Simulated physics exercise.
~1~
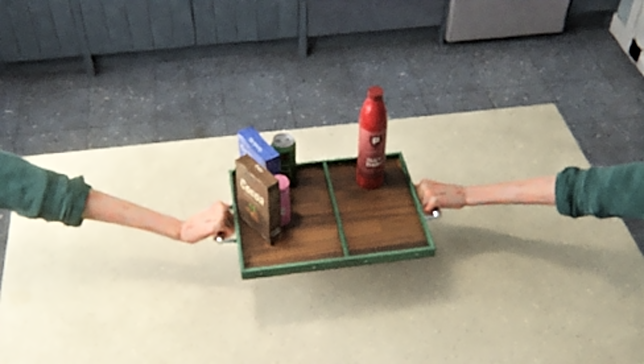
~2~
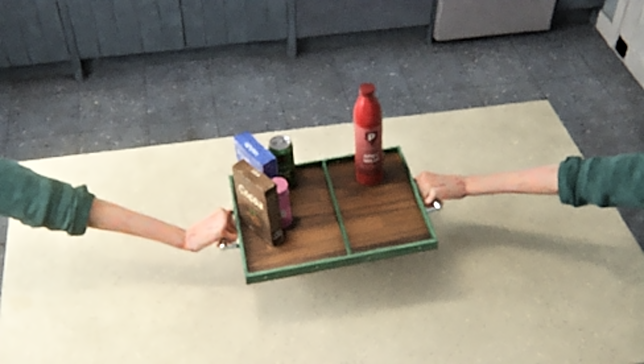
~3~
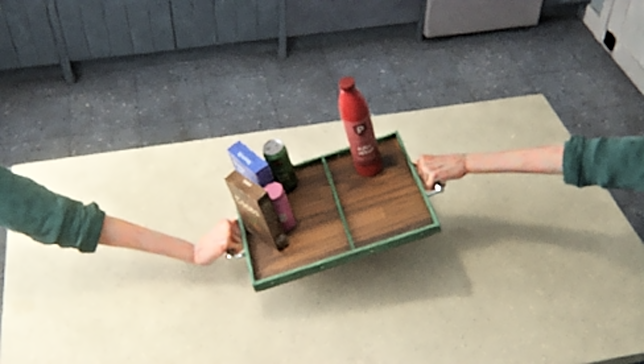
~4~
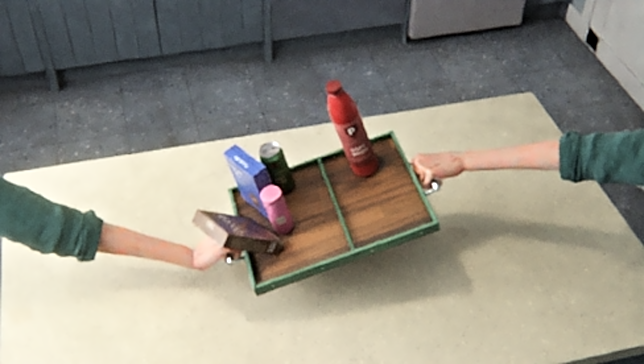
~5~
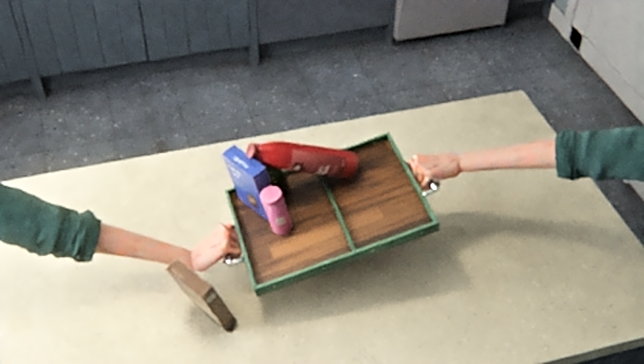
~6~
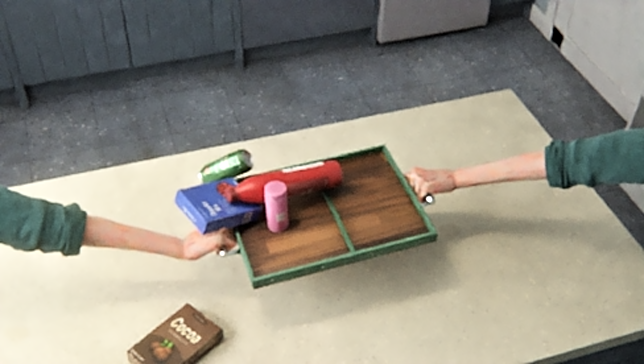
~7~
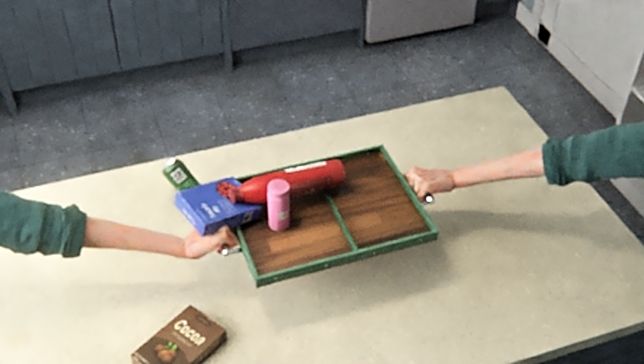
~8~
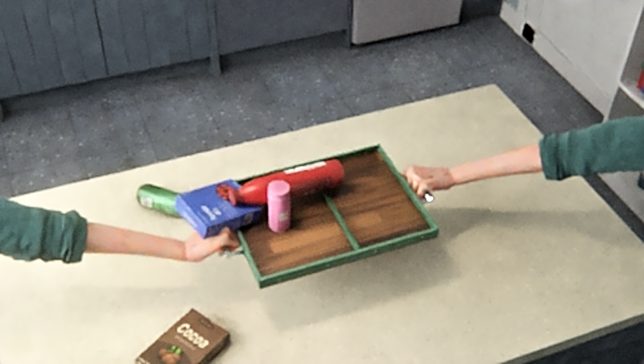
Above a pale table in a kitchen, two hands tip a serving tray down to the left; a brown packet falls onto the table, a red bottle topples across the tray, and a green can and blue packet tumble over the left edge, leaving the pink shaker upright.
